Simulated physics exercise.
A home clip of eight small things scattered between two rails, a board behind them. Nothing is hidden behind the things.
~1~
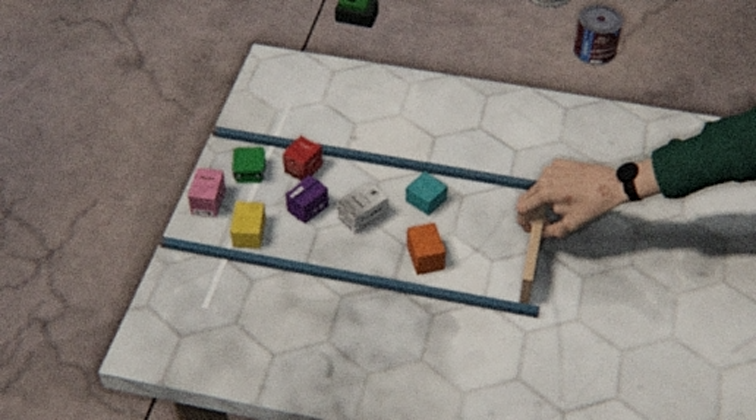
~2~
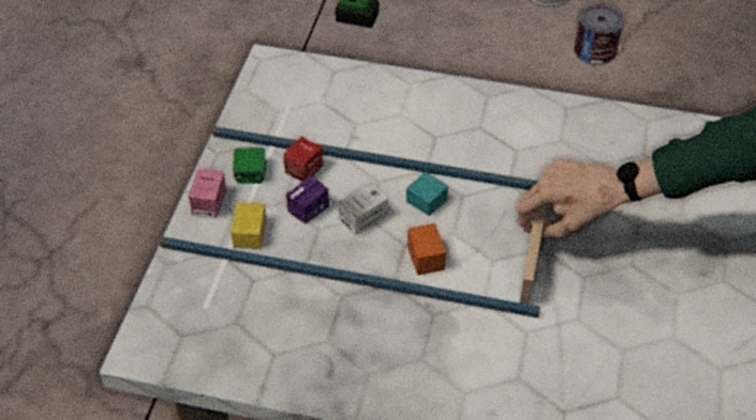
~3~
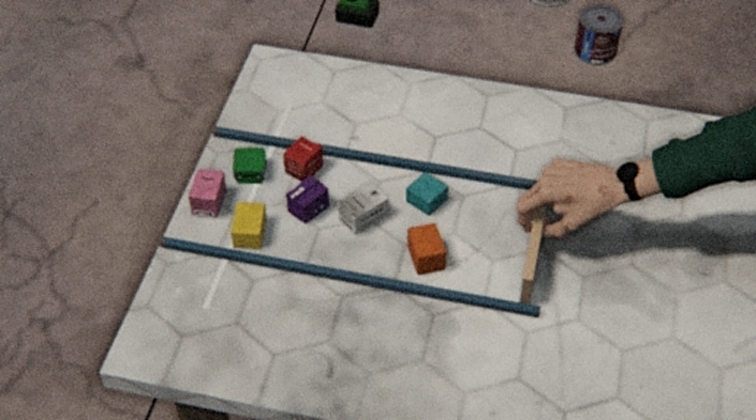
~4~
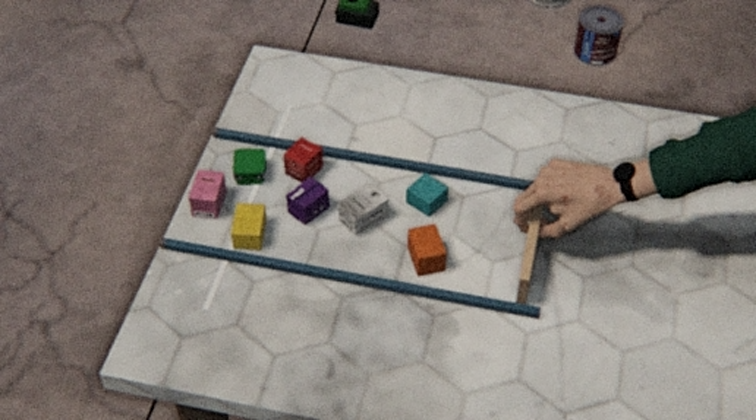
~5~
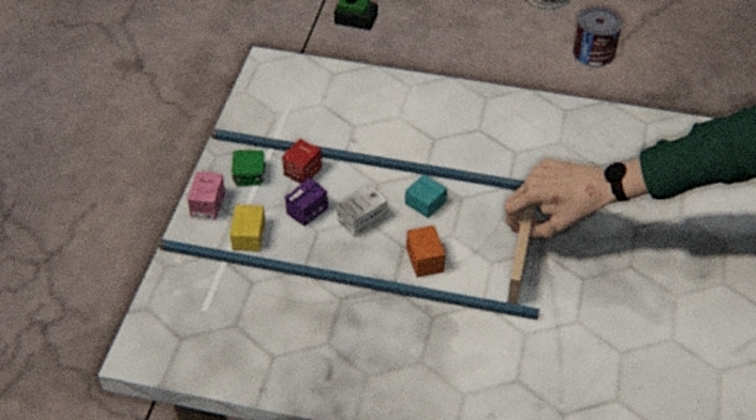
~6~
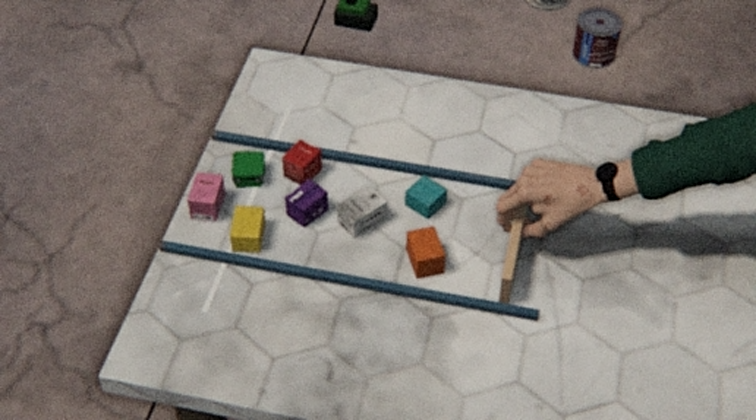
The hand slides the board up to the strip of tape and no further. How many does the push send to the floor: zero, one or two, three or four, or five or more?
The number that fall off is one or two.
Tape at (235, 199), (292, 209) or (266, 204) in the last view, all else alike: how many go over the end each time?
In that order 3, 0 and 0.
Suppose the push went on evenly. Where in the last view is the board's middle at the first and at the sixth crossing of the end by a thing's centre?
Its middle is around (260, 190) and later (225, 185).
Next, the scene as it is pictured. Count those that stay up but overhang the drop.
That would be 1.
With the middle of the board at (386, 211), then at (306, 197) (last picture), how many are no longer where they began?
By then 3, and 7.
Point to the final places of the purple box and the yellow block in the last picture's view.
The purple box stops around (202, 168); the yellow block around (192, 224).
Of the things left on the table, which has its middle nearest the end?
That is the purple box.
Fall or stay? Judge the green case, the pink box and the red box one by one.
The green case tumbles off; the pink box falls; the red box survives.
Early on, none off yet; pink box at rest near (207, 197); green case at rest near (249, 170); yellow block at rest near (248, 229).
Finally, the number that fall off is one or two; lost, green case and pink box.
